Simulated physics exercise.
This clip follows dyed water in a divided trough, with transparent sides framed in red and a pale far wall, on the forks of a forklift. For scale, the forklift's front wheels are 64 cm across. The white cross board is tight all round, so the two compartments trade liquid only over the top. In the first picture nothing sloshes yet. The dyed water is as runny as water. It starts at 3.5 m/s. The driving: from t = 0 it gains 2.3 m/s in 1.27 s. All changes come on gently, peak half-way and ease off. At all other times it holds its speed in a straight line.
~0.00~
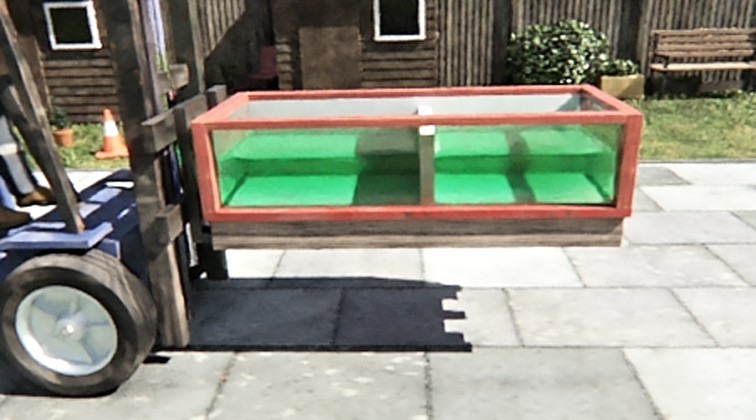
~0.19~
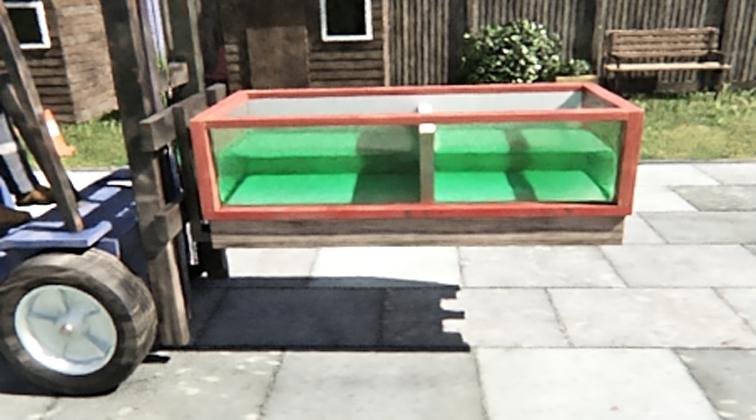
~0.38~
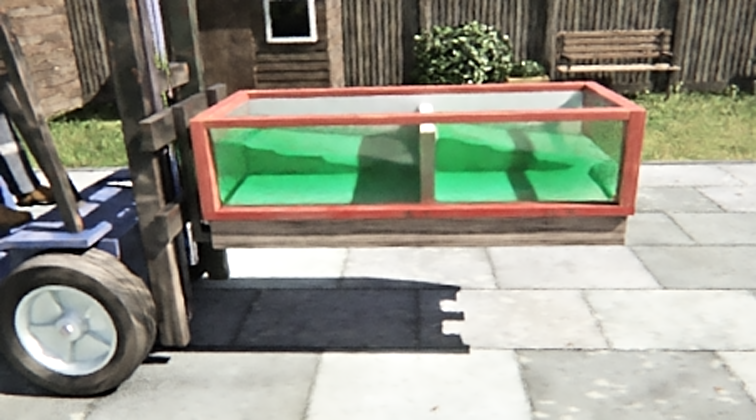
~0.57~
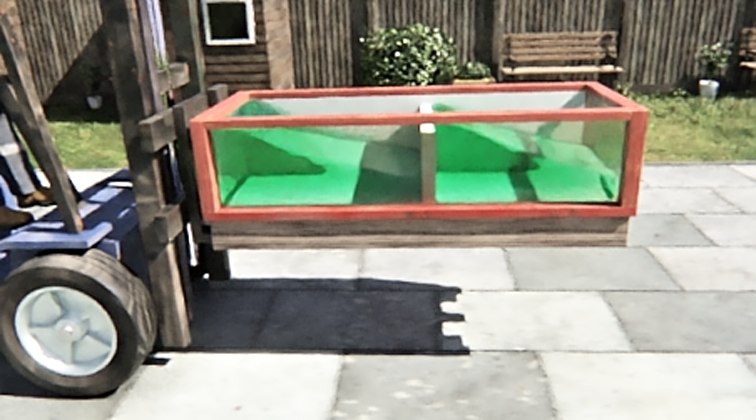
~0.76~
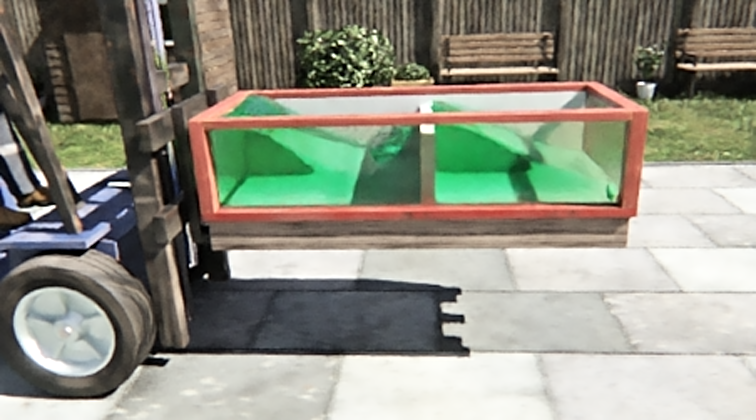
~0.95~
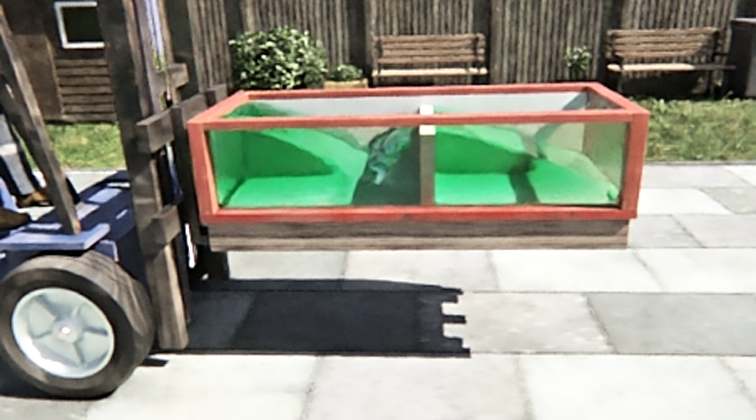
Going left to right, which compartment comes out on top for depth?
The first compartment from the left.
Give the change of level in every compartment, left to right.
In cm: 1 up, 1 down.
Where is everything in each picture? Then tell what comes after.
Compartments from the left stand at (327, 150), (529, 147); board top at (428, 136); the front is on the right, levels are read along the near wall; a wheel hub at (61, 337), in the first picture.
Compartments from the left stand at (326, 148), (530, 145), in the second picture.
Compartments from the left stand at (326, 149), (531, 149), in the third picture.
Compartments from the left stand at (327, 154), (532, 149), in the fourth picture.
Compartments from the left stand at (327, 160), (532, 153), in the fifth picture.
Compartments from the left stand at (325, 151), (532, 150); a wheel hub at (58, 339), in the sixth picture.
After 1.25 s left to right it is 23, 21 cm deep.
After 1.75 s left to right it is 23, 21 cm deep.
After 2.15 s left to right it is 23, 21 cm deep.
After 4.26 s left to right it is 23, 21 cm deep.
